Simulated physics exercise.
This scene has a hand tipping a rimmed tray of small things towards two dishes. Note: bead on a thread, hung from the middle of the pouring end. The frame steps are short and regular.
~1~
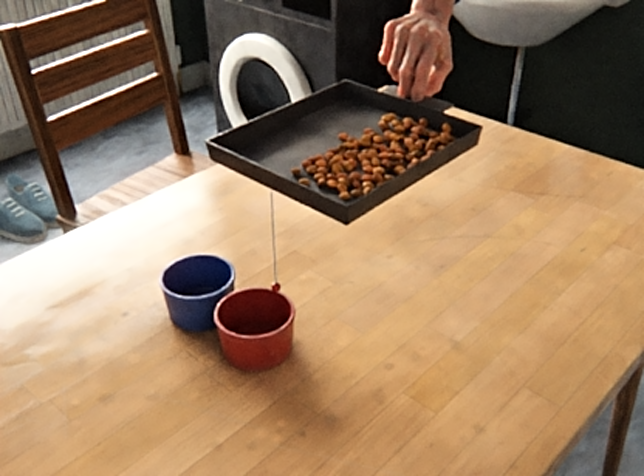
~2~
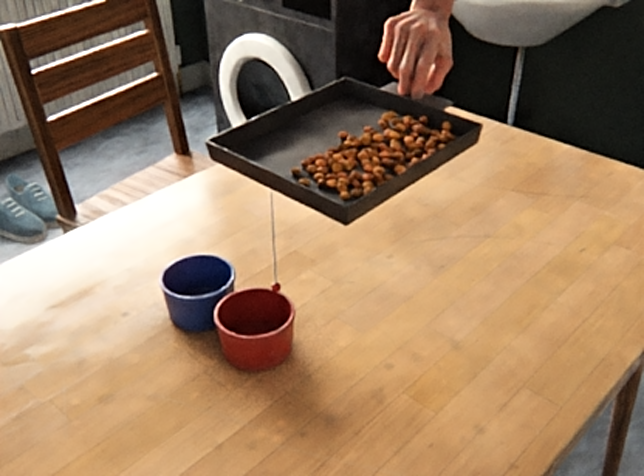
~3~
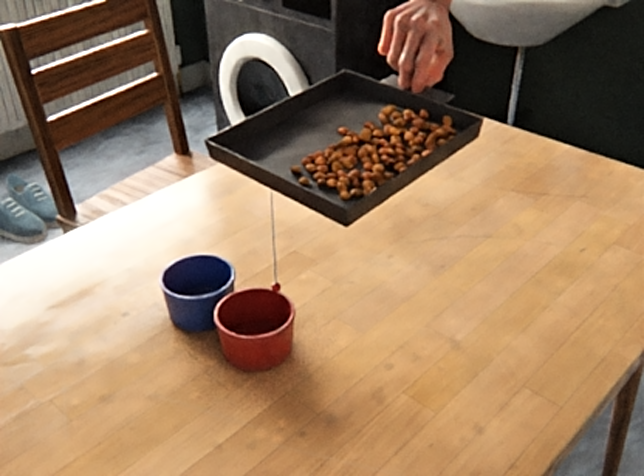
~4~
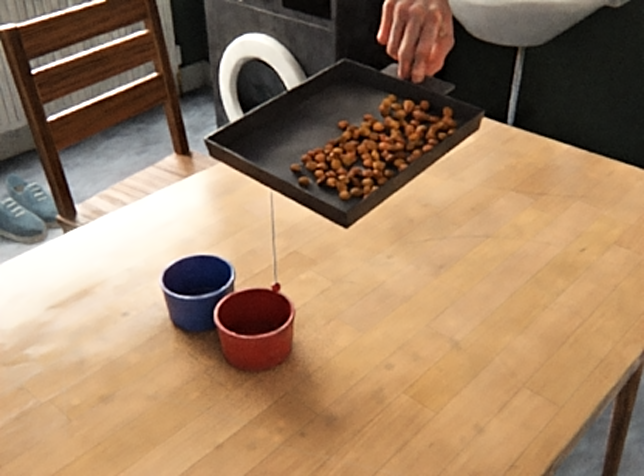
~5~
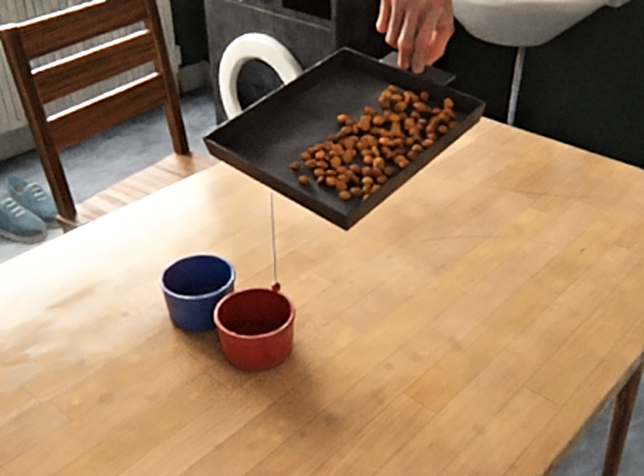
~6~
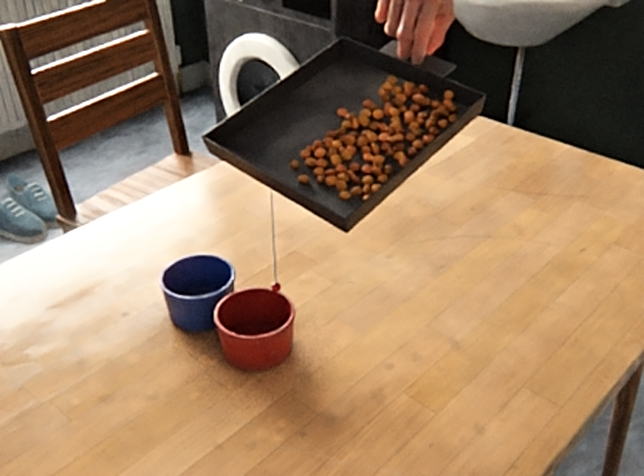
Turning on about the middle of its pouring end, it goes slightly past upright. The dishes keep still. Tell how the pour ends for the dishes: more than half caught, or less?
It ends with less than half caught.
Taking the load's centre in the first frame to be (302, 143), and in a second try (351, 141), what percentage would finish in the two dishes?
Close to 10 %, followed by close to 0 %.
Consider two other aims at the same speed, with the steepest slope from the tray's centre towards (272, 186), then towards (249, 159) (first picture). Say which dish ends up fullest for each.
The first try favours the dish to the right; the second favours the dish to the left.
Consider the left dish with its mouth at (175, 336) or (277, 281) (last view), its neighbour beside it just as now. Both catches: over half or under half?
A minority, then a minority.
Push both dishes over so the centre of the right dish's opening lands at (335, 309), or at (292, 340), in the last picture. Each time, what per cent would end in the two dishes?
Roughly 10% the first time and 50% the second time.
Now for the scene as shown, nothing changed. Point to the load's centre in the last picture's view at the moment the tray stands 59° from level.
I'd mark it close to (338, 185).
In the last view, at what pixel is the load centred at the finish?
Roughly at (325, 393), give or take.
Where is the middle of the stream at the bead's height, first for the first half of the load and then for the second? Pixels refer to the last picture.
The first part at (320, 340); the rest at (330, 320).
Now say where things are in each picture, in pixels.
The first picture shows corners of the pouring end at (209, 140) and (347, 204), level; middle of the load at (384, 156), bits of cat kibble; left dish at (171, 306); right dish at (227, 345); bead on its thread at (276, 287).
The second picture shows corners of the pouring end at (209, 140) and (347, 205), level; middle of the load at (384, 155).
The third picture shows corners of the pouring end at (208, 139) and (346, 207), tipped barely, lowest at the right corner; middle of the load at (385, 152).
The fourth picture shows corners of the pouring end at (207, 138) and (346, 210), tipped a little, lowest at the right corner; middle of the load at (385, 147).
The fifth picture shows corners of the pouring end at (206, 137) and (346, 213), tipped a little, lowest at the right corner; middle of the load at (384, 143).
The sixth picture shows corners of the pouring end at (205, 136) and (345, 216), tipped a little, lowest at the right corner; middle of the load at (384, 138); left dish at (171, 306); right dish at (227, 345).
Soon after the last picture, tray tipped steeply; nearly all on the tray; a stray few in the air.
A little later, tray tipped right over; about half on the tray; a stray few in the right dish; about half outside both; a small part in the air.
Later still, tray tipped past a quarter turn; a stray few in the right dish; nearly all outside both.
At rest, tray tipped past a quarter turn; a stray few in the right dish; none in the left dish; nearly all outside both.
